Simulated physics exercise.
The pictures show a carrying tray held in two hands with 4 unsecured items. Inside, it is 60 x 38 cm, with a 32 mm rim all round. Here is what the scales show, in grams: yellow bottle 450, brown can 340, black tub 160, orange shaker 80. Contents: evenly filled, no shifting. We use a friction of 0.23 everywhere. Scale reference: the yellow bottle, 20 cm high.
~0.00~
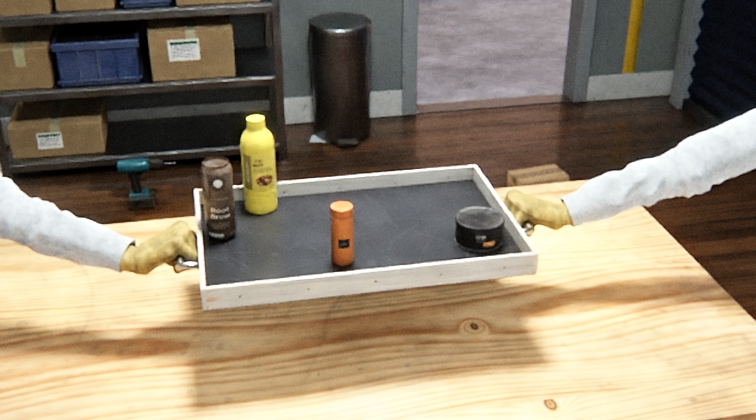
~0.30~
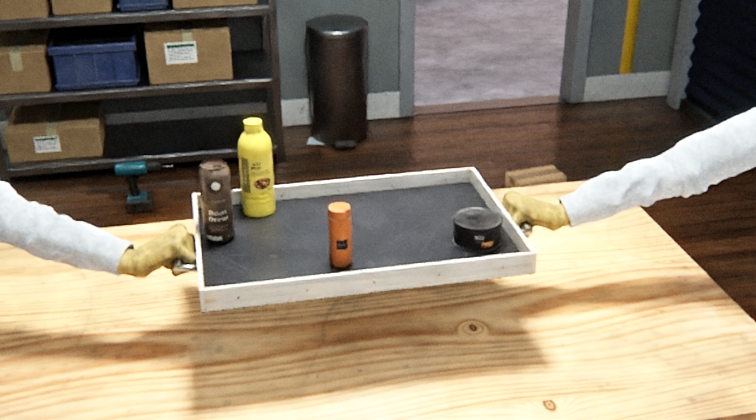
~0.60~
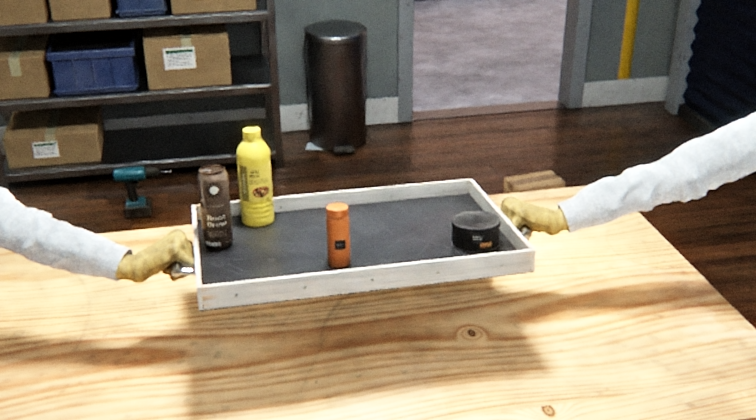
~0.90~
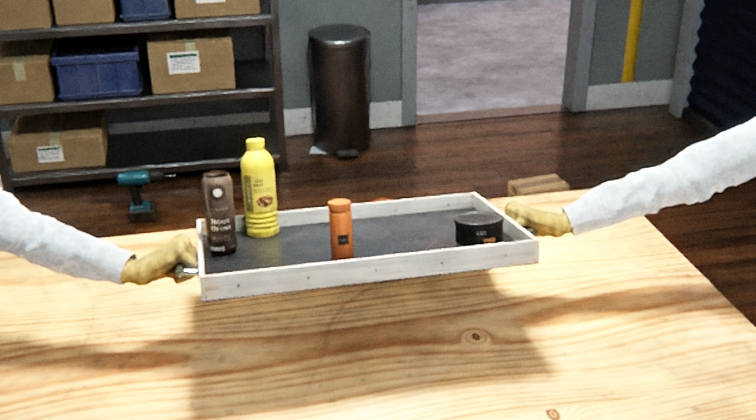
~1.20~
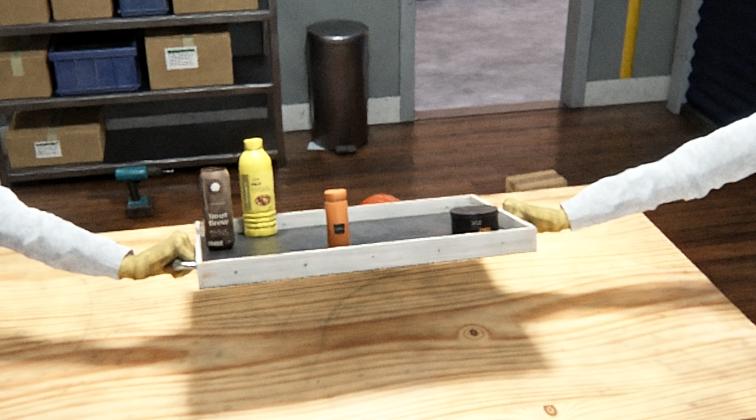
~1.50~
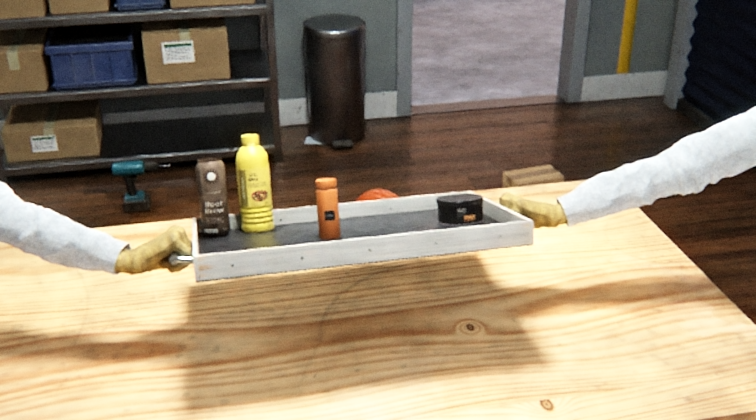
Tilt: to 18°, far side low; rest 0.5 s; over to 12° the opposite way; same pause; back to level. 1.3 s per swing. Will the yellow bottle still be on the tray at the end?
Yes.
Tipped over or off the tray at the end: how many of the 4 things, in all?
Count: 2.
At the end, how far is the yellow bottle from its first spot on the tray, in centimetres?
It ends up around 1 cm from its start.
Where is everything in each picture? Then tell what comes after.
The first picture shows tray level; yellow bottle (258, 164); brown can (219, 199).
The second picture shows tilt 1°, far edge down; orange shaker (340, 235); brown can (217, 202).
The third picture shows tilt 5°, far edge down; black tub (476, 232); orange shaker (338, 235).
The fourth picture shows tilt 13°, far edge down; brown can (220, 213); black tub (479, 230).
The fifth picture shows tilt 17°, far edge down; brown can (217, 208) shifted 2 cm; orange shaker (337, 221).
The sixth picture shows tilt 18°, far edge down; yellow bottle (254, 183); black tub (460, 210) shifted 9 cm.
Around 1.70 s, tilt 18°, far edge down; brown can tipped 26° against what carries it; black tub shifted 19 cm; orange shaker shifted 20 cm.
Around 2.20 s, tilt 15°, far edge down; brown can and orange shaker now off the tray; black tub shifted 22 cm.
Around 2.50 s, tilt 5°, far edge down; black tub shifted 22 cm.
Around 3.90 s, tilt 11°, near edge down; black tub shifted 22 cm.
Finally (5.4 s), off the tray, brown can and orange shaker; not toppled but over 5 cm from the start, black tub; the last one still in place (within 5 cm). In the last view, yellow bottle near (253, 164).
